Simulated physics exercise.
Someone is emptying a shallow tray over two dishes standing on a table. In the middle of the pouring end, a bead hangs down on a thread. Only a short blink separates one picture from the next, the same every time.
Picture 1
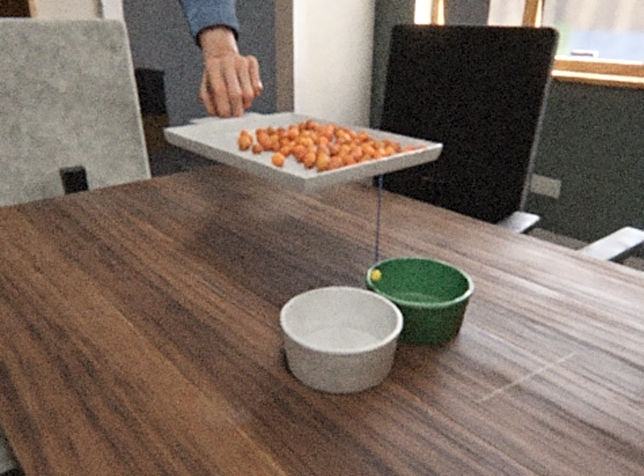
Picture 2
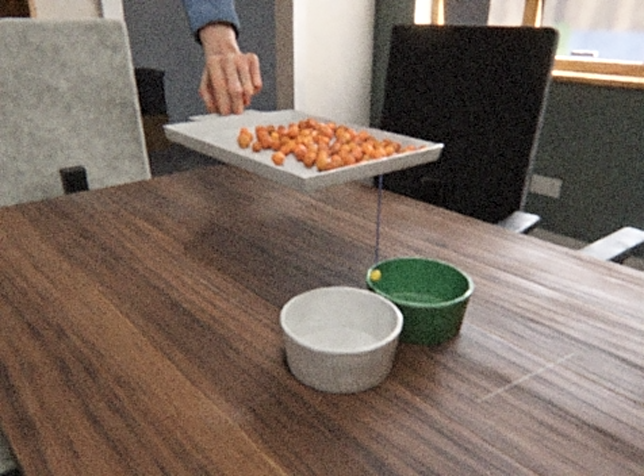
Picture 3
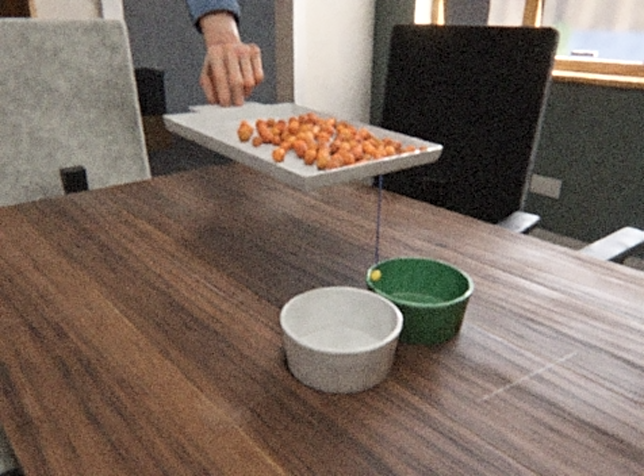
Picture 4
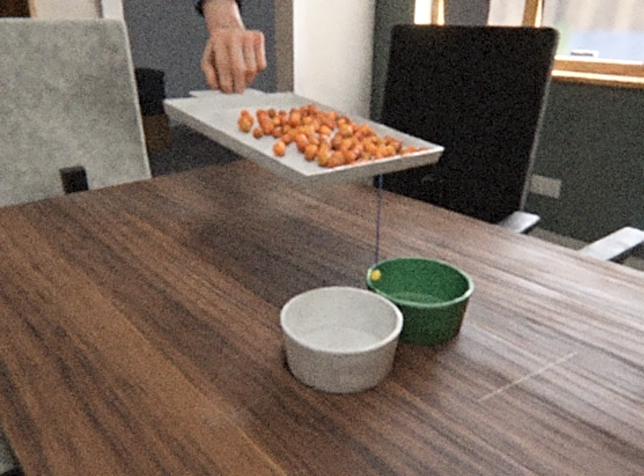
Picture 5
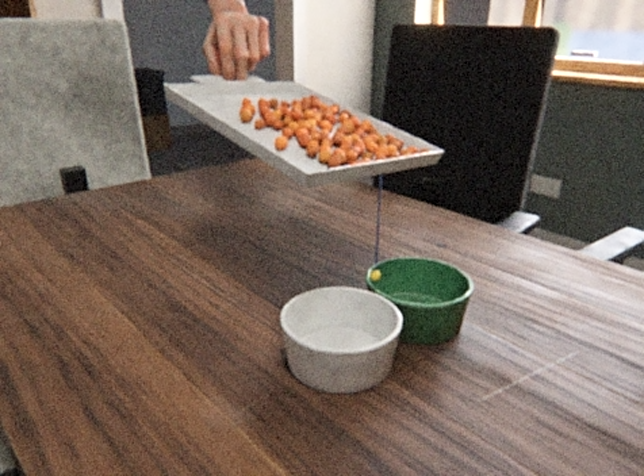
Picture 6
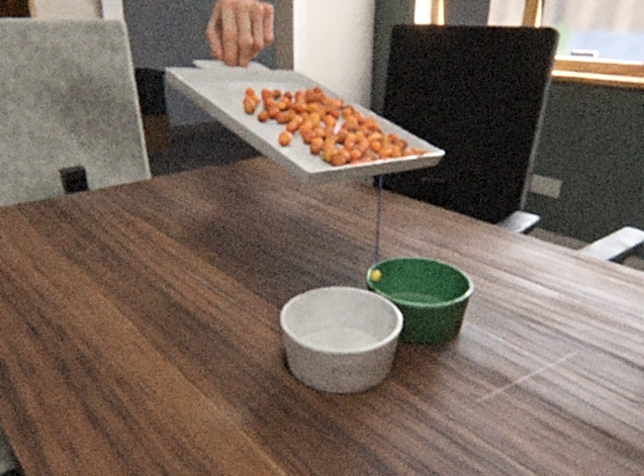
To begin with, a hand holds a shallow white tray of orange coated peanuts nearly level above a white dish and a green dish on a wooden table, a yellow bead hanging below on a thread. The hand then raises the back of the tray, gradually tilting it toward its right corner.
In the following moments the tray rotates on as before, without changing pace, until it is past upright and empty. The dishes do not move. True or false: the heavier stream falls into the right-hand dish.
True.
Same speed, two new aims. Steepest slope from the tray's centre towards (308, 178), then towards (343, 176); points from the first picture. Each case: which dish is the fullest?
In turn: The dish on the left; left.
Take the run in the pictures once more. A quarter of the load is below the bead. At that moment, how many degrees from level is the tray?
95°, roughly.
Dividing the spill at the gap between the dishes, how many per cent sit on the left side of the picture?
Left fraction: Around 0 per cent.
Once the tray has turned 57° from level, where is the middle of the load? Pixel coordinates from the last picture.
Somewhere about (383, 118).
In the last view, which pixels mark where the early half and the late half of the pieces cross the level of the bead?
Around (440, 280), followed by around (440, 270).
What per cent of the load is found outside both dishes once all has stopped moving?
Around 30 %.
Just after the last frame, tray tipped steeply; every one on the tray.
A moment on, tray tipped right over; roughly two thirds on the tray; just a few in the left dish; about a tenth in the right dish; just a few outside both; roughly a quarter in the air.
Further on, tray tipped past a quarter turn; about a tenth in the left dish; roughly two thirds in the right dish; roughly a third outside both.
When it is over, tray tipped past a quarter turn; about a tenth in the left dish; roughly two thirds in the right dish; roughly a third outside both.
